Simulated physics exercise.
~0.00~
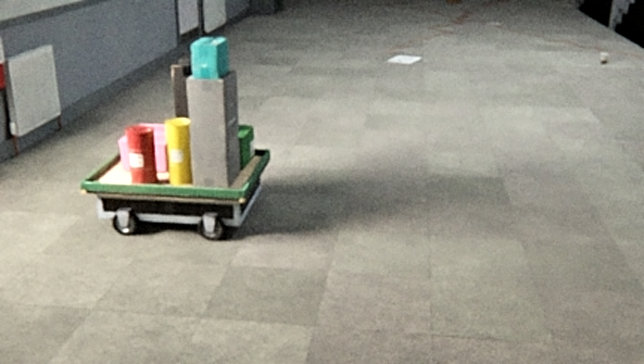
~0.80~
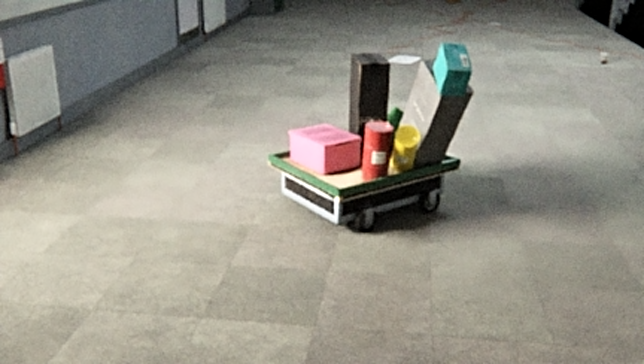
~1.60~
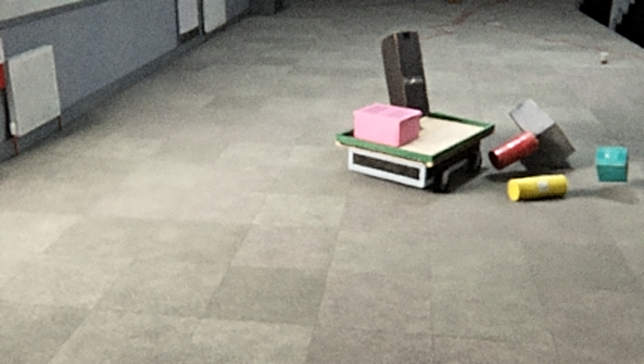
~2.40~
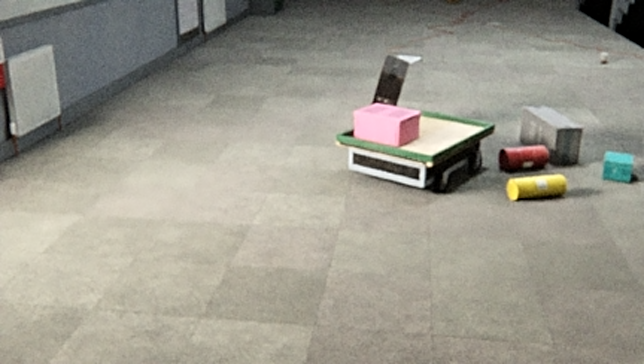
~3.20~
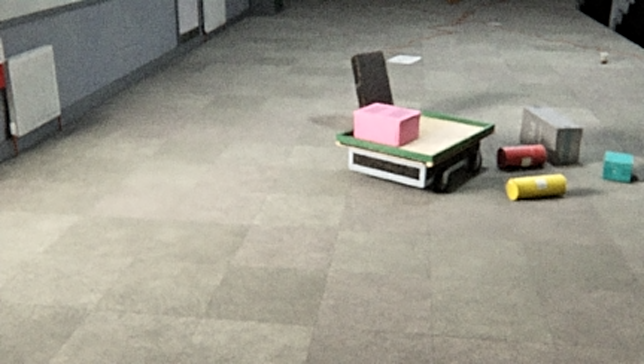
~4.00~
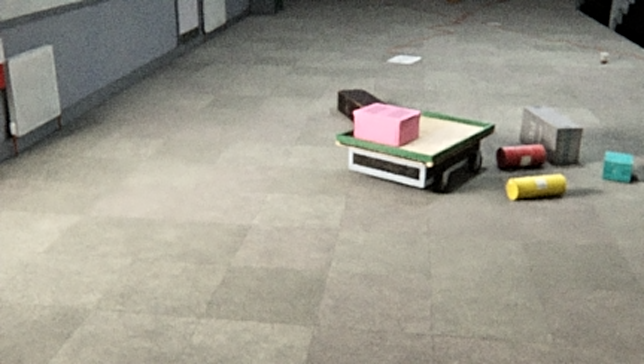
A low cart with a green rim stands at the left of a grey tiled floor, seen from slightly above, carrying a tall grey box with a turquoise parcel on top, red and yellow canisters, a pink tote, a dark box and a partly hidden green parcel. The cart rolls right and turns, and the grey box, turquoise parcel and yellow canister lean over. They drop off with the red canister and settle on the floor to the right. The cart stops while the dark box tips off behind it. The pink tote stays upright aboard.
